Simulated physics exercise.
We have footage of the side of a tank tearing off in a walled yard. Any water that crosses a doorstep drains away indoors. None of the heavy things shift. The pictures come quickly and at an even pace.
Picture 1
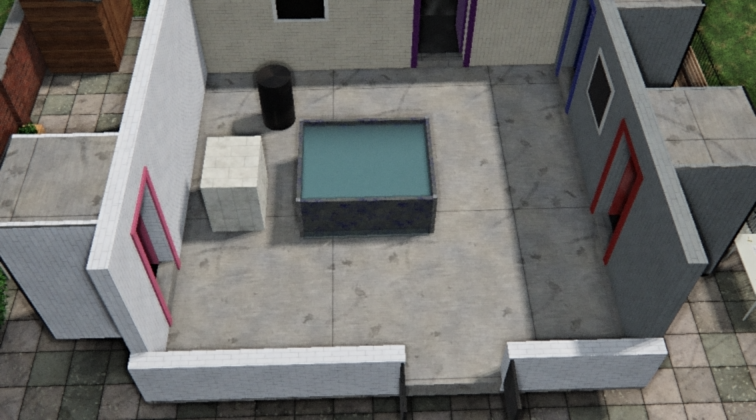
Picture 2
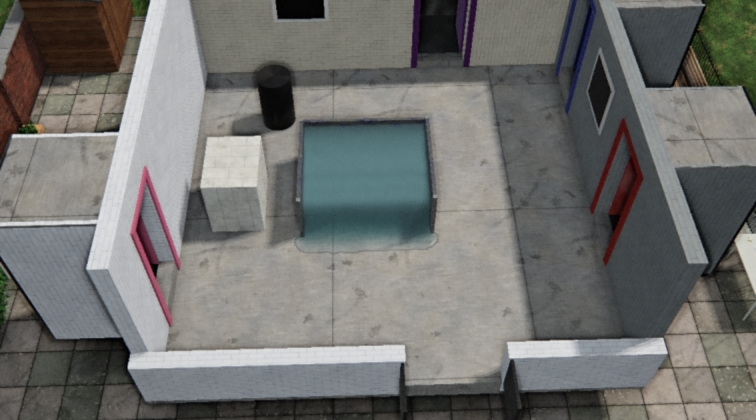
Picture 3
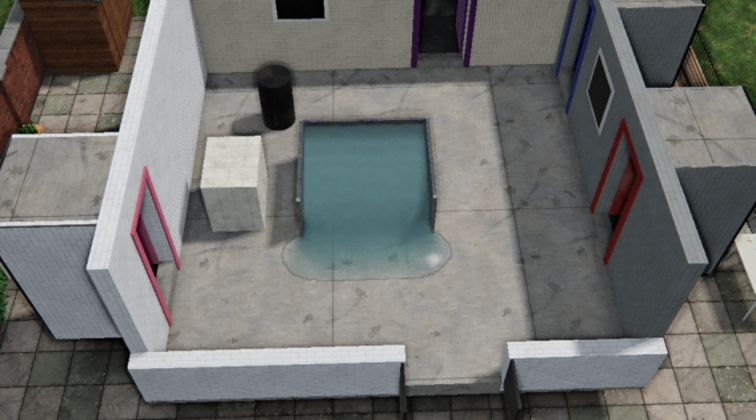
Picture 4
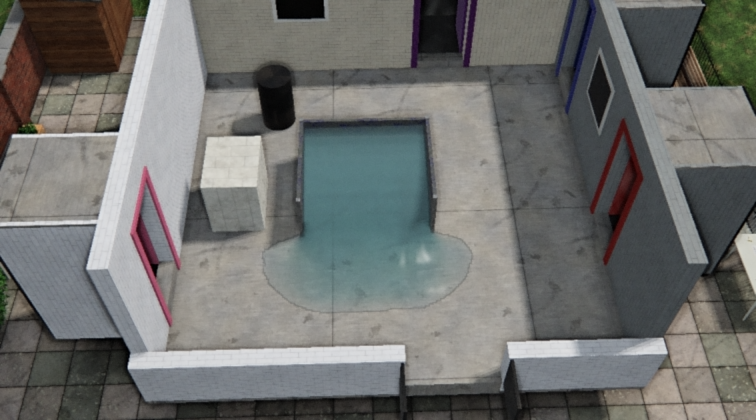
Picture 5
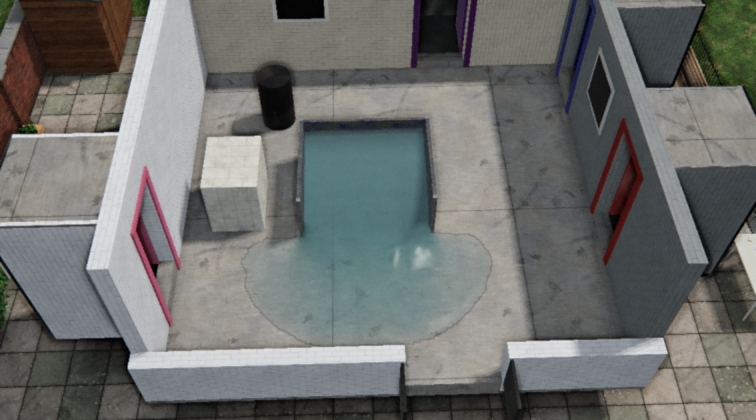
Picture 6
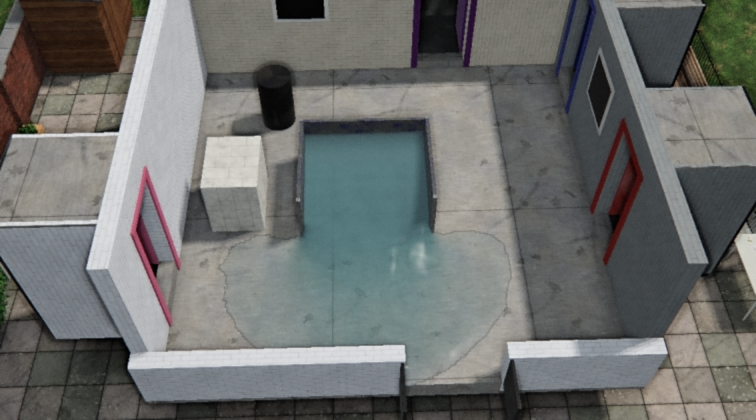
Water burst out of the near side of a raised tank in a walled yard and spread across the concrete floor in a widening, rounded pool, while the white block and dark barrel stayed put.
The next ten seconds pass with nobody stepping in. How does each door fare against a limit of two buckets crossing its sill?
The blue door stays within the limit. The red door stays within the limit. The purple door stays within the limit. The pink door stays within the limit.
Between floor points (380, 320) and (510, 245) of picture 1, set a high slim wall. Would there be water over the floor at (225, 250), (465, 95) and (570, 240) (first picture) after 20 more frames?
Results in sequence: Swamped / swamped / swamped.
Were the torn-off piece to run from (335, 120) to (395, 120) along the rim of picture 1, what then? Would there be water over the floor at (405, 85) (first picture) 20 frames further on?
Submerged.
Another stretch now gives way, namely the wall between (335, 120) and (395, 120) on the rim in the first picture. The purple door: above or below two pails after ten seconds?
With the breach moved, the purple one overshoots.
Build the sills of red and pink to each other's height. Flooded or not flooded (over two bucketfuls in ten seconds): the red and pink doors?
I expect the red door remains below while the pink one tops the limit.
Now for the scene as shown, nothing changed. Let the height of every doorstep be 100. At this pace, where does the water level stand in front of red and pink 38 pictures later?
Near 100 per cent and 50 per cent, respectively.
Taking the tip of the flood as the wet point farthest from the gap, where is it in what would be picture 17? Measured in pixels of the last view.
The wet edge reaches furthest near (626, 362).
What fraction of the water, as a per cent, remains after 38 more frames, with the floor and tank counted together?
About 74 per cent.
A moment on, water covers 30 % of the floor; the blue door not reached, the red door not reached, the purple door not reached, the pink door wet at the sill, nothing in.
Next, water covers 35 % of the floor; the blue door not reached, the red door not reached, the purple door not reached, the pink door wet at the sill, nothing in.
Then, water covers 45 % of the floor; the blue door not reached, the red door wet at the sill, nothing in, the purple door not reached, the pink door wet at the sill, nothing in.
Later, water covers 80 % of the floor; the blue door wet at the sill, nothing in, the red door wet at the sill, nothing in, the purple door not reached, the pink door wet at the sill, nothing in.
In the end, water covers 100 % of the floor; the blue door wet at the sill, nothing in, the red door wet at the sill, nothing in, the purple door wet at the sill, nothing in, the pink door wet at the sill, nothing in.
